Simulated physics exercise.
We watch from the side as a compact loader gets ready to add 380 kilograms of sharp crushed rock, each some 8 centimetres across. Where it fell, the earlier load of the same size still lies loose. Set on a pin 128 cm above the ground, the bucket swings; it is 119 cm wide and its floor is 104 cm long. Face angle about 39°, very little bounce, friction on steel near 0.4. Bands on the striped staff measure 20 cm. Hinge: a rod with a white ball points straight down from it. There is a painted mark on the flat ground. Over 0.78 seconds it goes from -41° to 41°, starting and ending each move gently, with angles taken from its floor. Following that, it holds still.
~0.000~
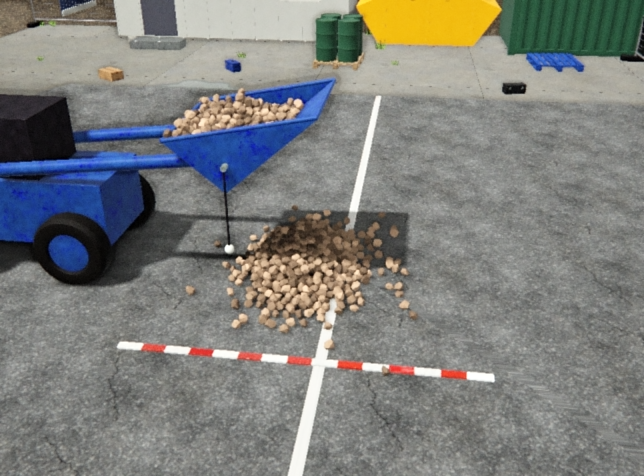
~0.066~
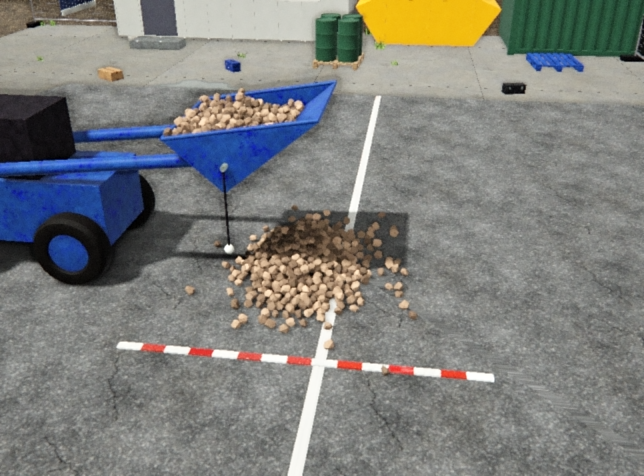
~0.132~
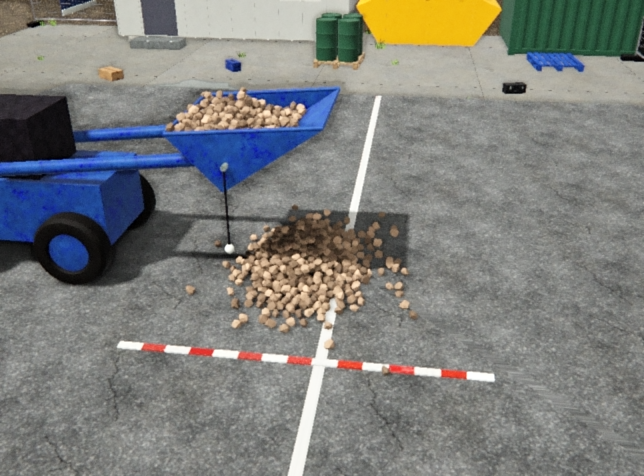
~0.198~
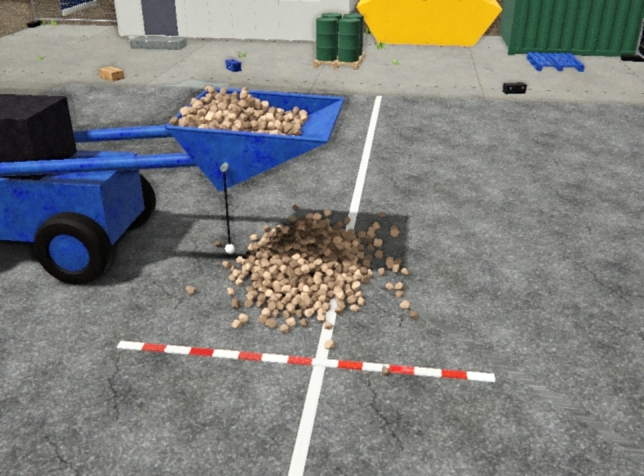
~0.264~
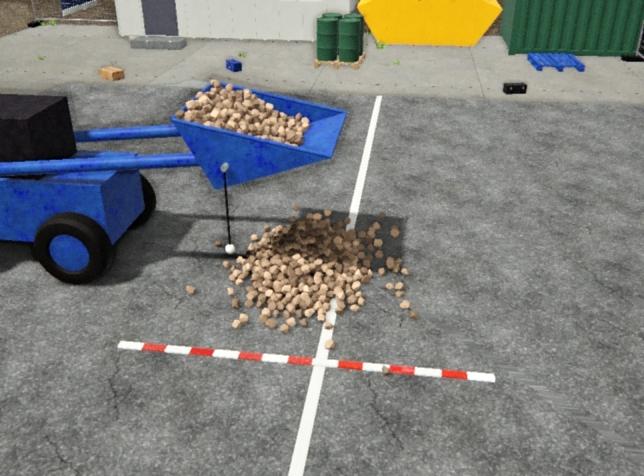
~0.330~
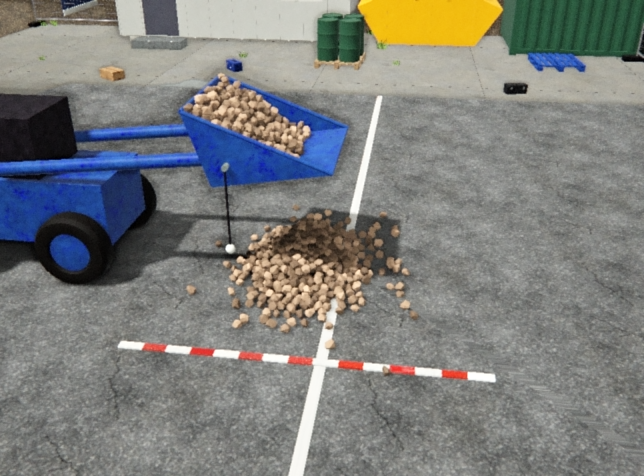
A blue bucket heaped with tan stones tilted steadily on the front of a blue wheeled machine, its right-hand lip dipping while the stones shifted inside, above a loose pile on the grey ground.
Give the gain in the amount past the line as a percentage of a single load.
Roughly 78 per cent of a load.
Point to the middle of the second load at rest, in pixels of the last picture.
They come to rest centred about (363, 261).
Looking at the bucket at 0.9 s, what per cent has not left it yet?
Still inside: Some 95 %.
After 0.6 s the floor is at 28°; in per cent of one load, 100 in the bucket, 86 short of the line, 14 past the line; the foremost stones are at (401, 294).
After 0.9 s the floor is at 41°; in per cent of one load, 94 in the bucket, 91 short of the line, 14 past the line; the foremost stones are at (401, 294).
After 1.2 s the floor is at 41°; in per cent of one load, 34 in the bucket, 119 short of the line, 46 past the line; the foremost stones are at (405, 281).
After 4.0 s the floor is at 41°; in per cent of one load, 0 in the bucket, 108 short of the line, 92 past the line; the foremost stones are at (489, 278). Net gain past the line, 78.
